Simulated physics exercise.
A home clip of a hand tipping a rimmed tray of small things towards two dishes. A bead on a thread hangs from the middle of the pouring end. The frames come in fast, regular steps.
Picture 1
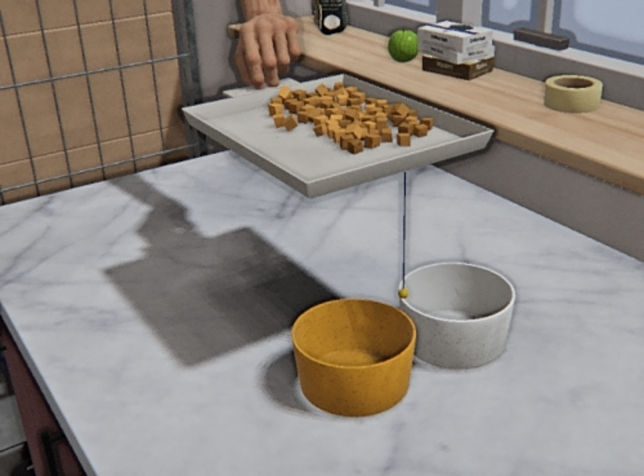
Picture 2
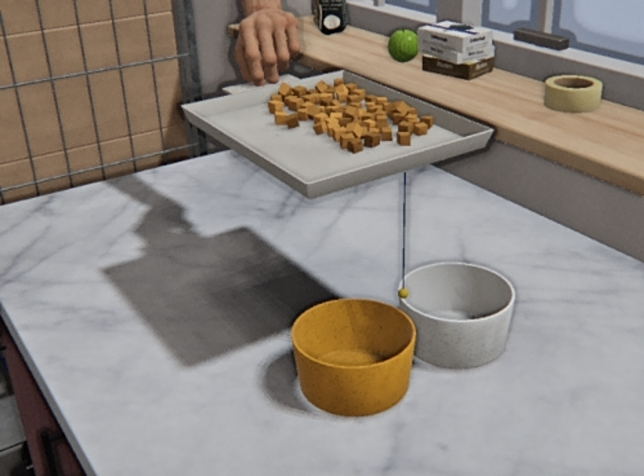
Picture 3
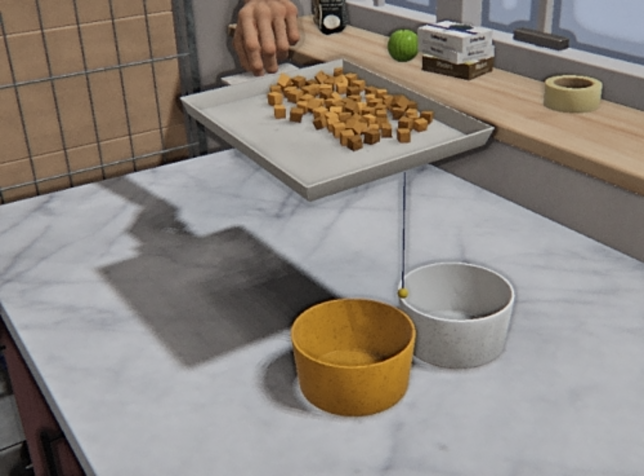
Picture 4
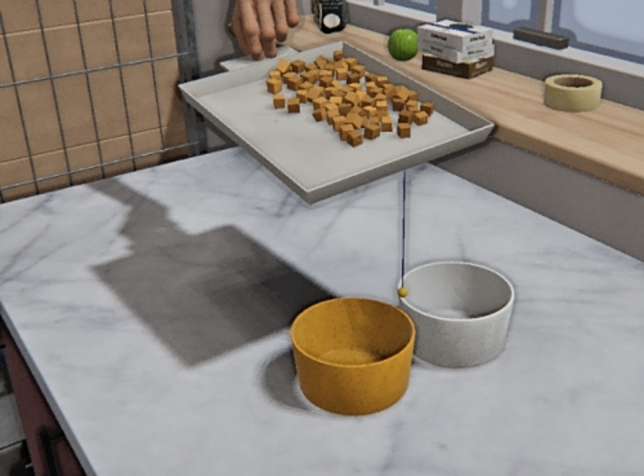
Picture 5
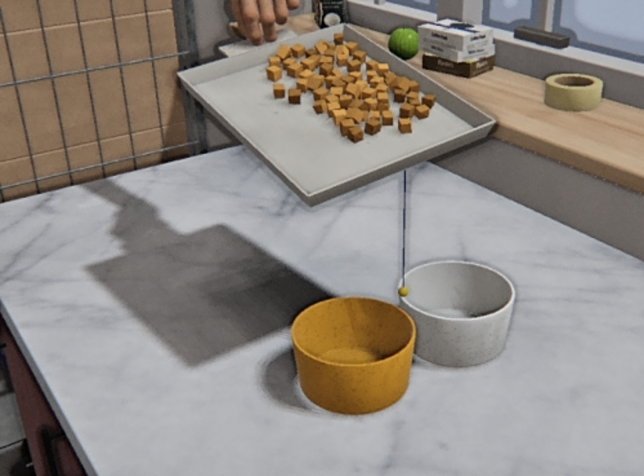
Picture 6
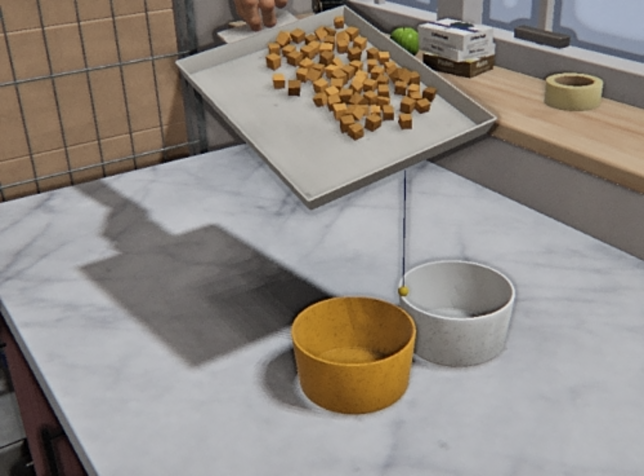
In a kitchen, a hand held a tray of small brown cubes above an orange dish and a white one on a marble counter, then raised its far end, tilting it gradually toward the near-left corner.
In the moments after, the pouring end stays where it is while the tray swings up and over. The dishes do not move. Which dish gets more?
More goes to the left dish.
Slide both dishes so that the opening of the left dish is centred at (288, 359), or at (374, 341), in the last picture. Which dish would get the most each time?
The first try: Left. The second: The left dish.
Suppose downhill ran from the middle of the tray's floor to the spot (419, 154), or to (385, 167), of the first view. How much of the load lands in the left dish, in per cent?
The first gives 0 %, the second 30 %.
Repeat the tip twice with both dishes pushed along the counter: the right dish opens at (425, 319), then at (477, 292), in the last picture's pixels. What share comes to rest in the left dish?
Roughly 70 per cent, and 60 per cent.
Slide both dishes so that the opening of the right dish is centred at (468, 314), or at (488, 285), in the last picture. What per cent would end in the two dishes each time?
The first gives 70 %, the second 40 %.
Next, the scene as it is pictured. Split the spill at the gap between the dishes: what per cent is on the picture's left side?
Close to 70 per cent.
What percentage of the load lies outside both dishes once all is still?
It comes to 40 per cent or so.
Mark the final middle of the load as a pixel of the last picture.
Roughly at (354, 386).
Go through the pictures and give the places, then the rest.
In the first frame, corners of the pouring end near (309, 179) and (485, 130), level; middle of the load near (347, 114), croutons; left dish near (390, 383); right dish near (494, 337); bead on its thread near (403, 293).
In the second frame, corners of the pouring end near (309, 180) and (485, 129), level; middle of the load near (347, 112).
In the third frame, corners of the pouring end near (309, 183) and (485, 127), tipped barely, lowest at the left corner; middle of the load near (347, 105).
In the fourth frame, corners of the pouring end near (309, 187) and (486, 124), tipped a little, lowest at the left corner; middle of the load near (346, 94).
In the fifth frame, corners of the pouring end near (310, 191) and (488, 120), tipped a little, lowest at the left corner; middle of the load near (347, 83).
In the sixth frame, corners of the pouring end near (310, 195) and (489, 117), tipped clearly, lowest at the left corner; middle of the load near (347, 73); left dish near (390, 381); right dish near (494, 335).
Shortly afterwards, tray tipped steeply; the bulk on the tray; near a quarter in the air.
Next, tray tipped past a quarter turn; near a third on the tray; near a quarter in the left dish; near a quarter outside both; near a quarter in the air.
Some moments later, tray tipped past a quarter turn; near two thirds in the left dish; near a third outside both.
In the end, tray tipped past a quarter turn; near two thirds in the left dish; none at all in the right dish; near a third outside both.
